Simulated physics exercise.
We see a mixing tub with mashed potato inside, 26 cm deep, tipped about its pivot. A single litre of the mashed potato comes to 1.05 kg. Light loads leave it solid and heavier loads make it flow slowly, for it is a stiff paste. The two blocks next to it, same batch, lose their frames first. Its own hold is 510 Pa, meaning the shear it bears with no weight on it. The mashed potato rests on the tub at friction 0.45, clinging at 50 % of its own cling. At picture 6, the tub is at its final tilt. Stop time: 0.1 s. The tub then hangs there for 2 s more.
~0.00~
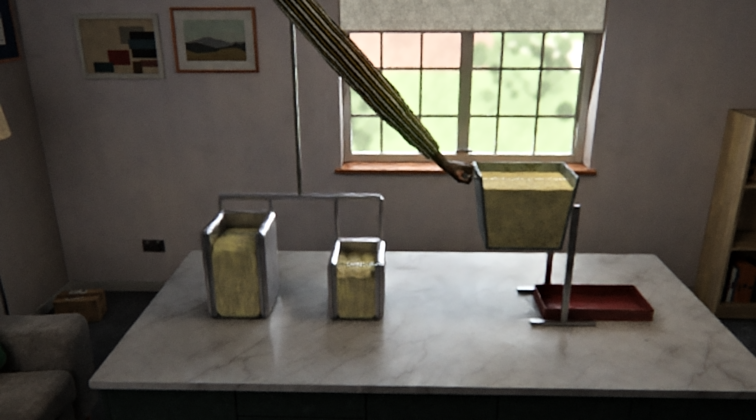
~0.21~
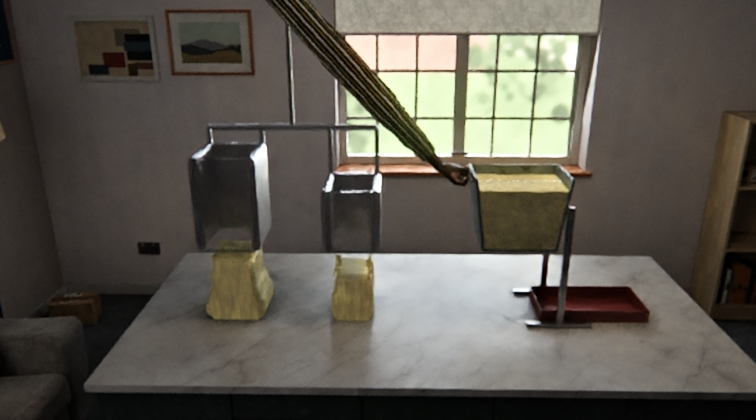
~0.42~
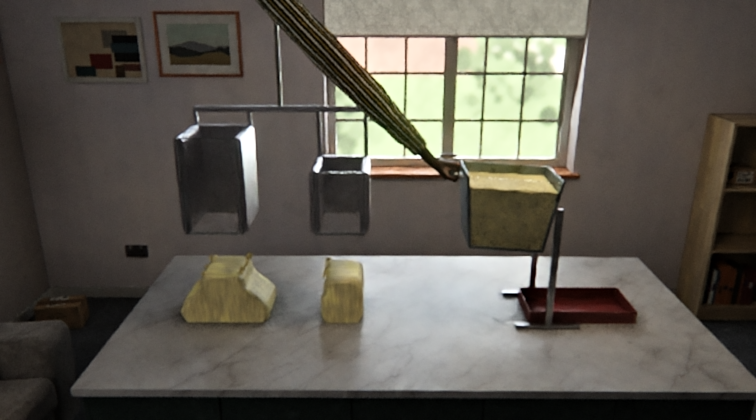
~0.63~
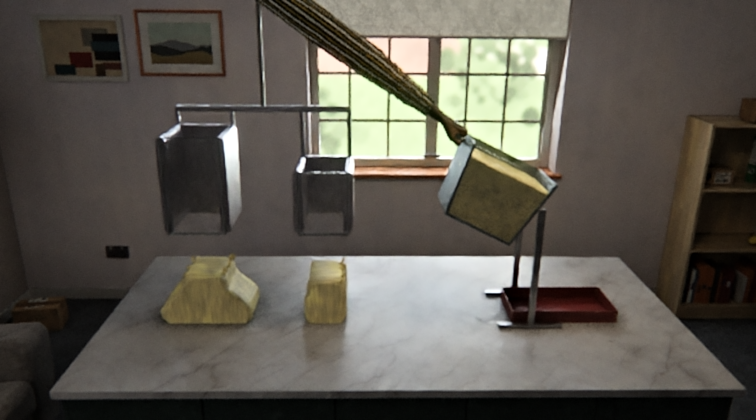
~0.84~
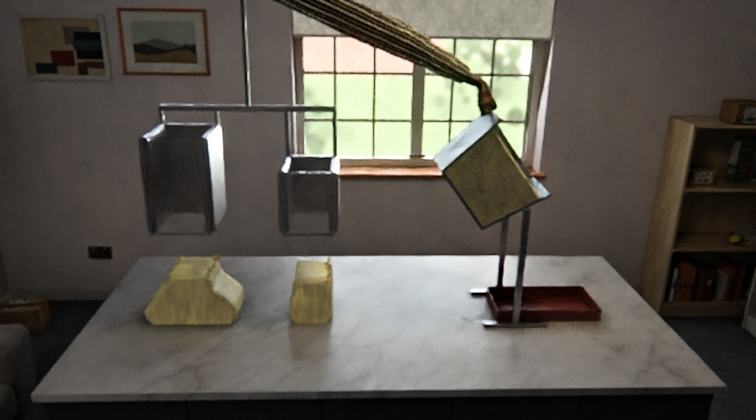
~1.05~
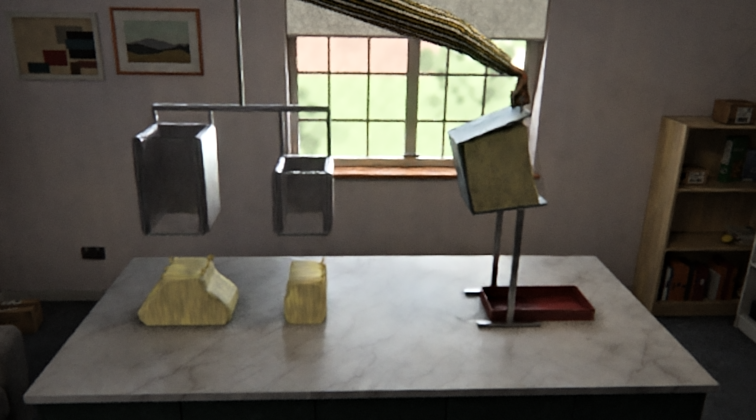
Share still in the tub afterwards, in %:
Around 68 %.
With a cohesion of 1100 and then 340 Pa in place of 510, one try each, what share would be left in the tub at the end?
Expect about 100 in a hundred, then about 55 in a hundred.
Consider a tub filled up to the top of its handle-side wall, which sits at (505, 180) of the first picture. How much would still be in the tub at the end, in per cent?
I'd guess around 100 per cent remains.
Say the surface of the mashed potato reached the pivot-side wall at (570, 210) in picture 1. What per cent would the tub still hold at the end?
Roughly 100 per cent would still be in the tub at the end.
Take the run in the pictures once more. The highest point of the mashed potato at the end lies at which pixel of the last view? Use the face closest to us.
(502, 158).
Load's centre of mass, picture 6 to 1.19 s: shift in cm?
Roughly 3 centimetres.
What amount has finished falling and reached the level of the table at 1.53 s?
Some 0 % has got all the way down.
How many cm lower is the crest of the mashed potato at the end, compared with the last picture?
Roughly 11 cm.
After 1.19 s, the tub is at 75 degrees and holds 98 %.
After 1.36 s, the tub is at 75 degrees and holds 85 %.
After 1.53 s, the tub is at 75 degrees and holds 75 %.
After 1.70 s, the tub is at 75 degrees and holds 69 %.
After 3.05 s, the tub is at 75 degrees and holds 68 %.
